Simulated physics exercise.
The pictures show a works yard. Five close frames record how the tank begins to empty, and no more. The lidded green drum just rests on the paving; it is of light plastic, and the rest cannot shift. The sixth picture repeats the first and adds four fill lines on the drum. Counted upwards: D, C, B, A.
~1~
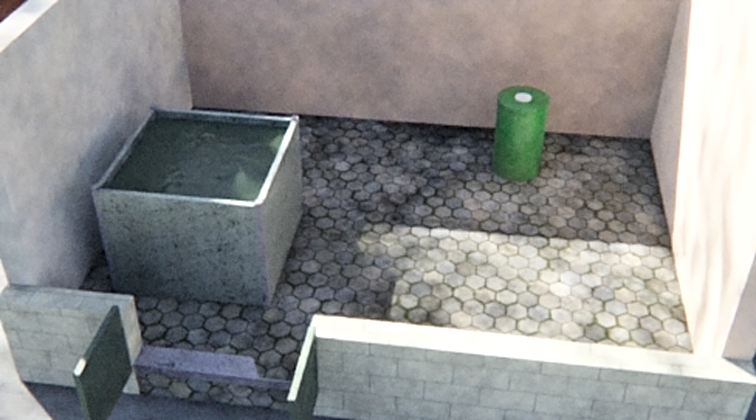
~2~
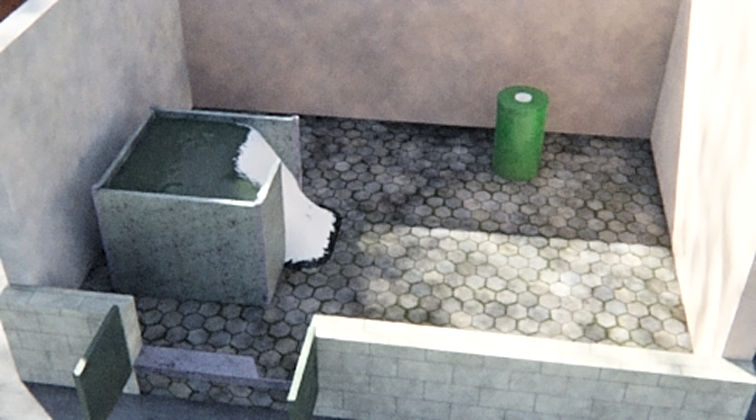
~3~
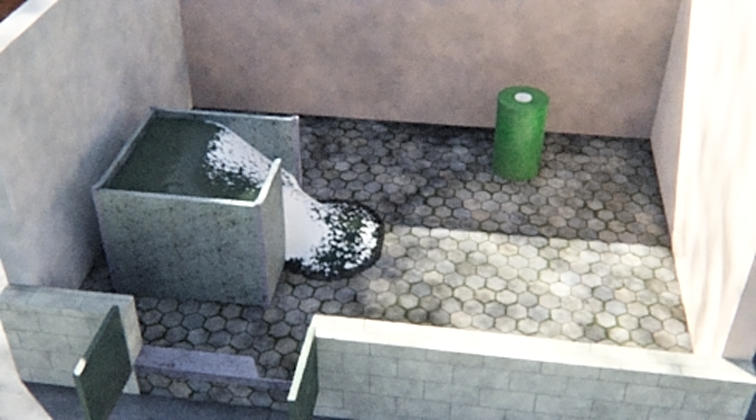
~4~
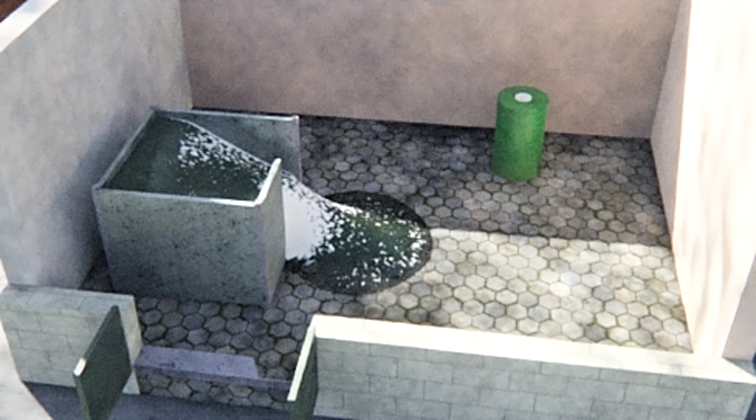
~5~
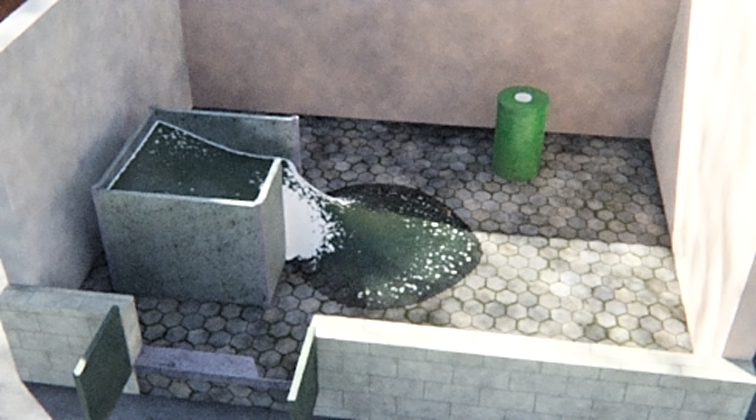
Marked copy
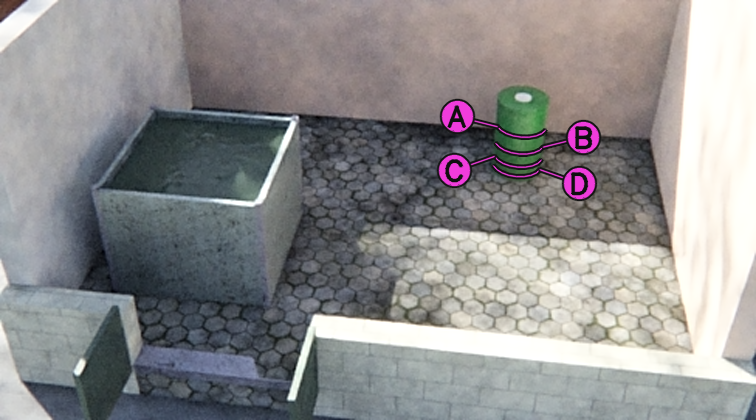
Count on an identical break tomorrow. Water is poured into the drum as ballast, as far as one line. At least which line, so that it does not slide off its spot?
The limit is B.
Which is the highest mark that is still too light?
Here it is mark C.
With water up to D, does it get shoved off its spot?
Yes, it does.
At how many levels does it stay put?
Two of the four.
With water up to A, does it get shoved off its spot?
No.
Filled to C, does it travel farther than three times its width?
No, less.
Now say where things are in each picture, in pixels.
Lid of the green drum at (524, 98); tank full, its middle at (203, 160); open gate at (223, 310).
Water covers 2 % of the ground and is seen nearest the drum at (332, 221).
Water covers 5 % of the ground and is seen nearest the drum at (361, 208).
Water covers 8 % of the ground and is seen nearest the drum at (399, 205).
Lid of the green drum at (524, 98); water covers 13 % of the ground and is seen nearest the drum at (441, 208).
On the marked copy, A at (521, 137); B at (519, 153); C at (517, 167); D at (516, 176); from the bottom up D, C, B, A.
Choosing A, it does not move.
Choosing B, it shifts by a finger or two and stays.
Choosing C, it is pushed about its own width away.
Choosing D, it is pushed about 3 times its own width away.
